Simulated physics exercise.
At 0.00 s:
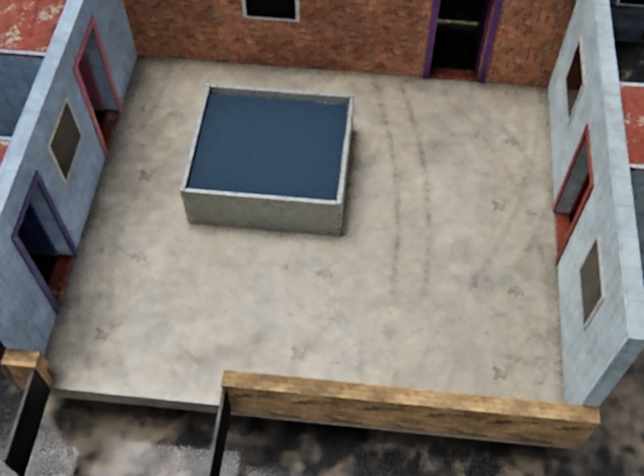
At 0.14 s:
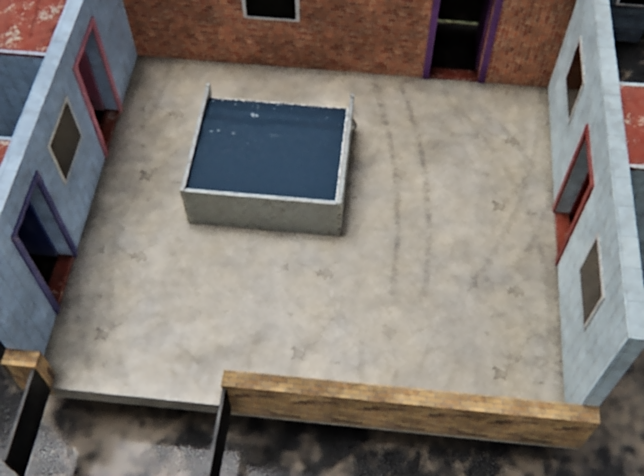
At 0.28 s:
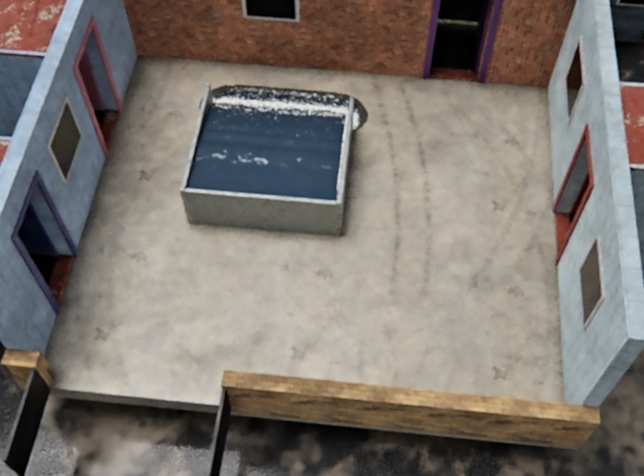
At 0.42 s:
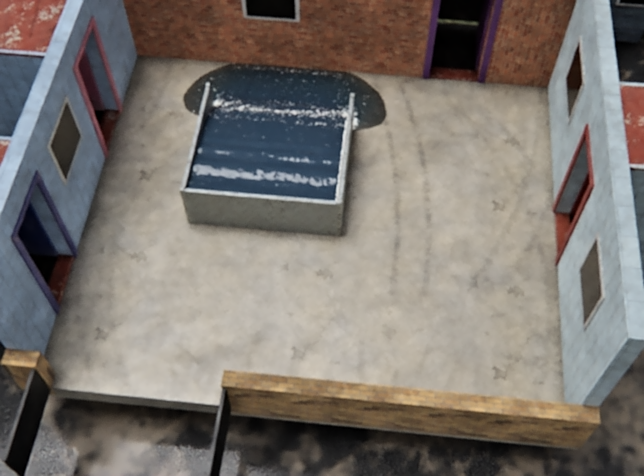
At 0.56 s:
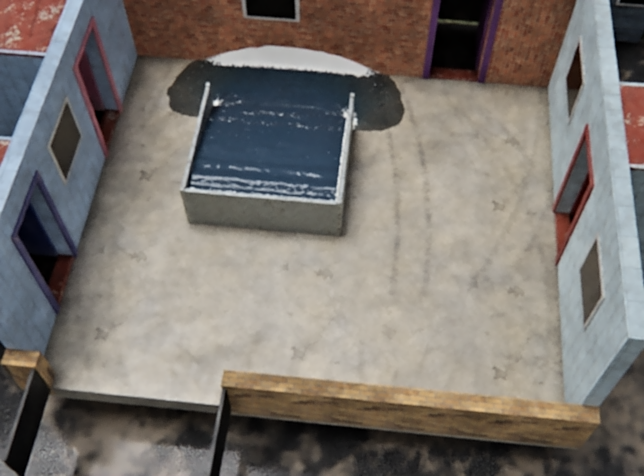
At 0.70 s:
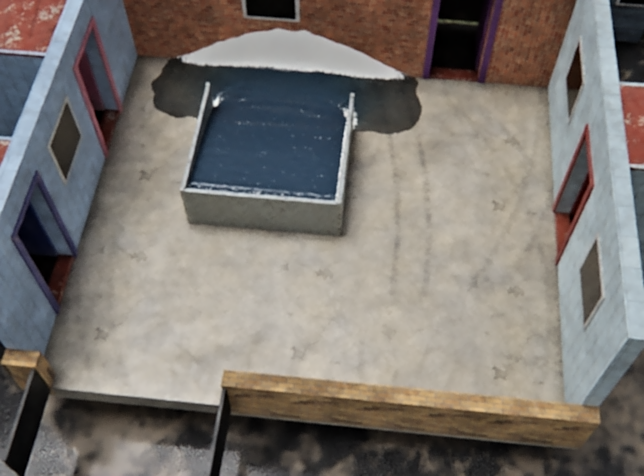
Water pours out of the tank's far side and spreads along the brick wall behind it.
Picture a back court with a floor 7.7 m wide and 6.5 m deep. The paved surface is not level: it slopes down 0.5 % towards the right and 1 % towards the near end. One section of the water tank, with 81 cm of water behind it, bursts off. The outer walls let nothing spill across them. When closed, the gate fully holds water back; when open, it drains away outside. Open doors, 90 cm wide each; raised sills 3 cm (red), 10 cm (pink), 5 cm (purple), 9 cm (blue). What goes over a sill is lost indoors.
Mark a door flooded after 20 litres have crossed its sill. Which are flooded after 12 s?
One by one: The red door is going to top the limit; the pink door is going to top the limit; the purple door is going to top the limit; the blue door is going to fall short of the limit.
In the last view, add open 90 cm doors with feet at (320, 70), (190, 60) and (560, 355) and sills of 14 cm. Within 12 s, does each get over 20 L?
Well, the first is on the high side, the second is on the high side, and the third is on the low side.
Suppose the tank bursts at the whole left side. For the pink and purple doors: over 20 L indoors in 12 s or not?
At the pink door the limit is surpassed; at the purple door it is not exceeded.
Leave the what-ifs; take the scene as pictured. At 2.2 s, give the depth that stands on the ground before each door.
In cm: Red 0, pink 16, purple 12, blue 0.
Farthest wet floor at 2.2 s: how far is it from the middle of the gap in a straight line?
That's near 4.8 m in a straight line.
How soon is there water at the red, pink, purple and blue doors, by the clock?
Red: 2.6 s; pink: 1.8 s; purple: 1.0 s; blue: 2.8 s.
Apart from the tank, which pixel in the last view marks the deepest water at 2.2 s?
About (146, 61).
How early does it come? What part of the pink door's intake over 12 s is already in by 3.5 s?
That works out near 60%.
After 1.4 s water covers 15 % of the floor and is deepest (60 cm) near (288, 72); red door not reached, pink door not reached, purple door 10 cm at the sill, 0 L in, blue door not reached.
After 2.2 s water covers 30 % of the floor and is deepest (53 cm) near (146, 61); red door not reached, pink door 16 cm at the sill, 0 L in, purple door 12 cm at the sill, 11 L in, blue door not reached.
After 3.5 s water covers 60 % of the floor and is deepest (31 cm) near (542, 107); red door 12 cm at the sill, 12 L in, pink door 18 cm at the sill, 38 L in, purple door 9 cm at the sill, 32 L in, blue door 5 cm at the sill, 0 L in.
After 7.0 s water covers 90 % of the floor and is deepest (17 cm) near (532, 421); red door 6 cm at the sill, 74 L in, pink door 7 cm at the sill, 62 L in, purple door 8 cm at the sill, 47 L in, blue door 4 cm at the sill, 0 L in.
After 12.0 s water covers 95 % of the floor and is deepest (14 cm) near (532, 421); red door 4 cm at the sill, 102 L in, pink door 4 cm at the sill, 62 L in, purple door 4 cm at the sill, 56 L in, blue door 8 cm at the sill, 0 L in.
